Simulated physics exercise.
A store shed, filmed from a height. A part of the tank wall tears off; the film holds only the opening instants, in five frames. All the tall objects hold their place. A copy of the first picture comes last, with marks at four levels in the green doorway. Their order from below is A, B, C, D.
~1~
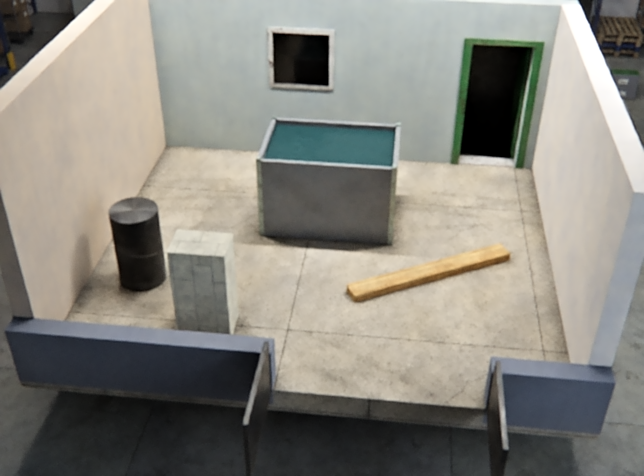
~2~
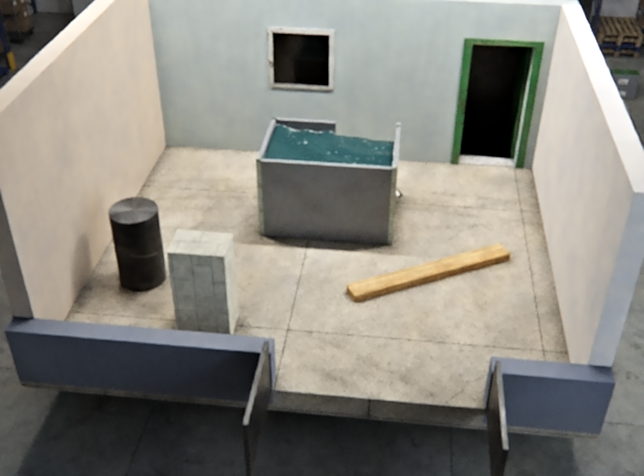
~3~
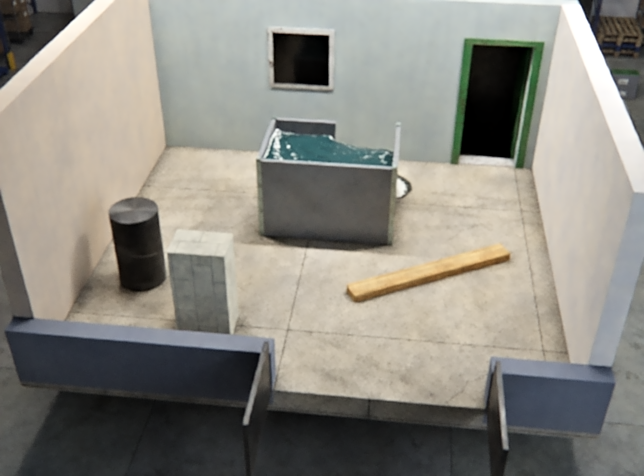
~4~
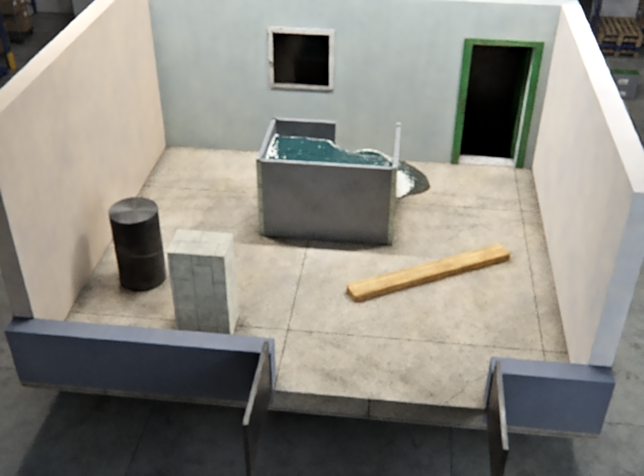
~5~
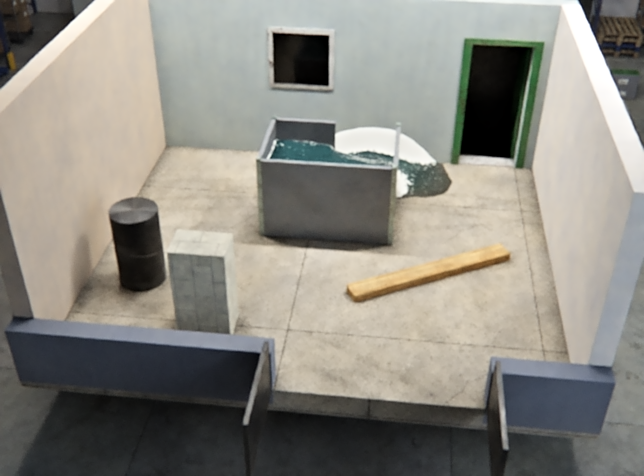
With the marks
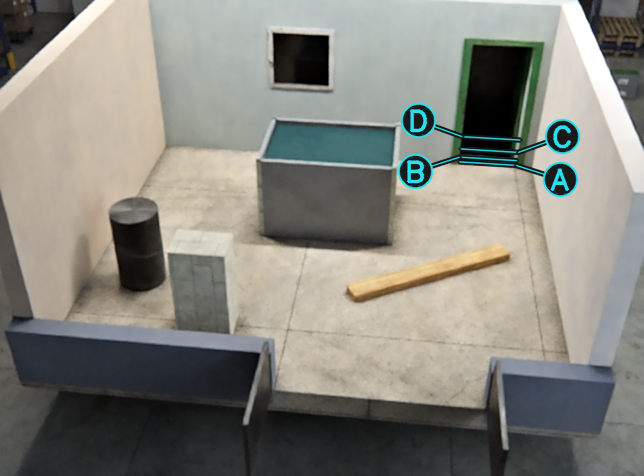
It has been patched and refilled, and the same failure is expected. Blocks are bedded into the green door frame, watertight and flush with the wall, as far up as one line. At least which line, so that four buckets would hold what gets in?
Use height C.
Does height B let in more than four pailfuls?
Yes, that goes wrong.
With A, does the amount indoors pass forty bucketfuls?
No, less.
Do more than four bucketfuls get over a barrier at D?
No, not at all.
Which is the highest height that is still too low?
That would be B.
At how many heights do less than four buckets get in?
Two of the four.
In cyan, A at (487, 163); B at (488, 158); C at (489, 150); D at (491, 138); from the bottom up A, B, C, D.
With A, some 25 bucketfuls get in.
With B, about 8 bucketfuls get in.
With C, a bucket or two gets in.
With D, nothing gets over.
